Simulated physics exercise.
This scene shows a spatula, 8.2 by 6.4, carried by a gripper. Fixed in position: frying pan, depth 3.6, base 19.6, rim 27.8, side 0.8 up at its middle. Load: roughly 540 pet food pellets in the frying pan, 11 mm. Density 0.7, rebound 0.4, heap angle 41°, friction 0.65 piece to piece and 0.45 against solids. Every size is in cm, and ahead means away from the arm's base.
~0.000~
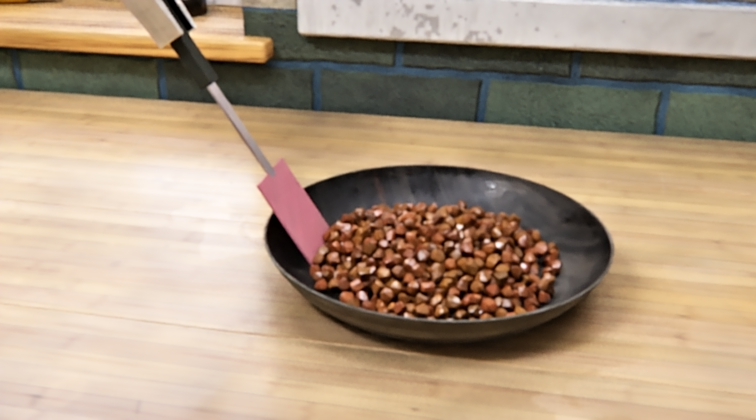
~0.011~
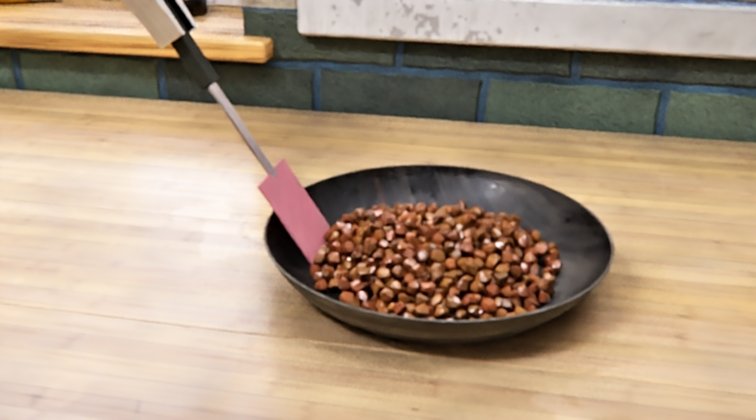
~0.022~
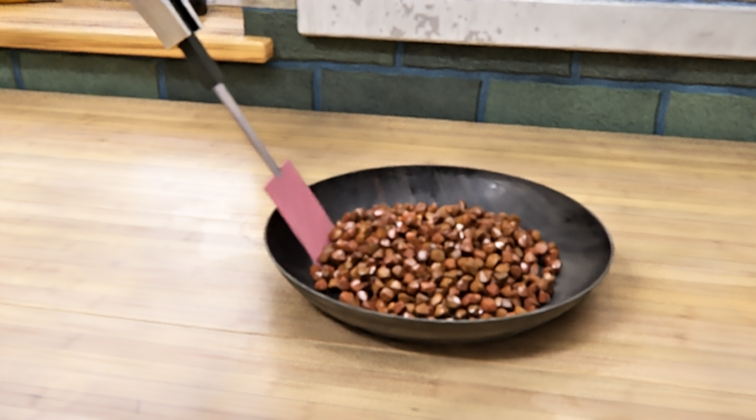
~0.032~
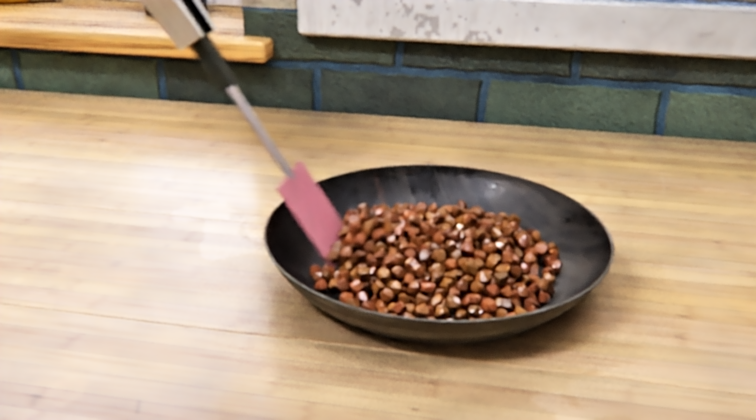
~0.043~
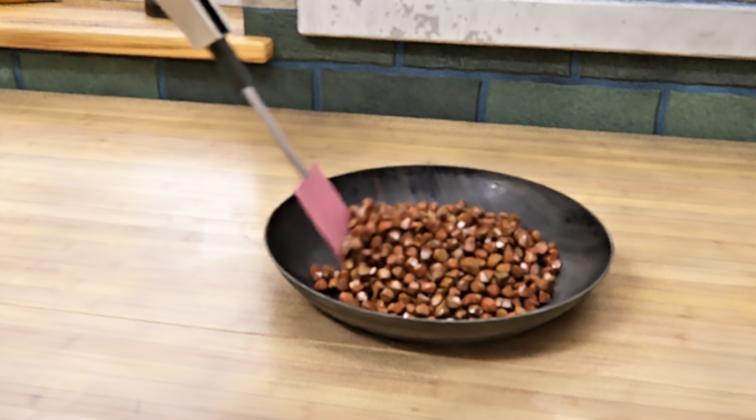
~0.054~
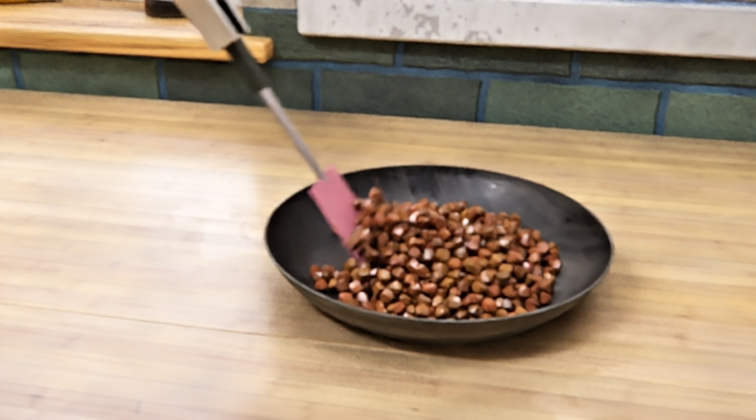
On a wooden kitchen counter, a gripper-held pink spatula pushing rightward into a heap of brown pellets in a dark frying pan.
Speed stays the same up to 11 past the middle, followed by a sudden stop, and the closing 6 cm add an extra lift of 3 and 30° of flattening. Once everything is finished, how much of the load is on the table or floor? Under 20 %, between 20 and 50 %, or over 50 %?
Between 20 and 50 %.
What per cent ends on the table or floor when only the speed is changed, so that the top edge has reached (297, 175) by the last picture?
20 %.
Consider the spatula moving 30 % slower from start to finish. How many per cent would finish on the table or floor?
The share on the table or floor would be about 25 percent.
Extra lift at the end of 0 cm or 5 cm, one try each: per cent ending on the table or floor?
First try about 20 %, second try about 25 %.
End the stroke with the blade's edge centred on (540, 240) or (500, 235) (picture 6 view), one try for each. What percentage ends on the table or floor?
About 15 and 10 per cent.
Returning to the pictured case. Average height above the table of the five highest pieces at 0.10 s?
Around 7 cm above the table.
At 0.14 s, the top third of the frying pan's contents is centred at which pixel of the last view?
Near (500, 233).
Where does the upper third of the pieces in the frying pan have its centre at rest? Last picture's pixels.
The middle lies somewhere around (525, 263).
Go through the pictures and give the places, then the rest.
Spatula top edge at (270, 171), sloping 57°; upper third of the load around (434, 243), from x 315 to 555, top at y 205; 540 in the frying pan, in the first picture.
Spatula top edge at (271, 171), sloping 57°; upper third of the load around (434, 243), from x 315 to 555, top at y 205, in the second picture.
Spatula top edge at (276, 172), sloping 57°; upper third of the load around (432, 243), from x 315 to 555, top at y 205, in the third picture.
Spatula top edge at (289, 174), sloping 57°; upper third of the load around (427, 241), from x 315 to 555, top at y 205, in the fourth picture.
Spatula top edge at (305, 175), sloping 57°; upper third of the load around (427, 236), from x 315 to 555, top at y 205, in the fifth picture.
Spatula top edge at (321, 177), sloping 57°; upper third of the load around (429, 234), from x 315 to 555, top at y 195; 540 in the frying pan, in the sixth picture.
By 0.10 s, sloping 57°, highest piece 8 above the table; 540 in the frying pan.
By 0.14 s, sloping 52°, highest piece 9 above the table; 538 in the frying pan, 2 on the blade or in flight.
By 0.36 s, sloping 27°, highest piece 11 above the table; 396 in the frying pan, 102 on the table or floor, 42 on the blade or in flight.
By 1.41 s, sloping 27°, highest piece 4 above the table; 396 in the frying pan, 144 on the table or floor.
Final count, 396 in the frying pan, 144 on the table or floor. That is 27 % on the table or floor.
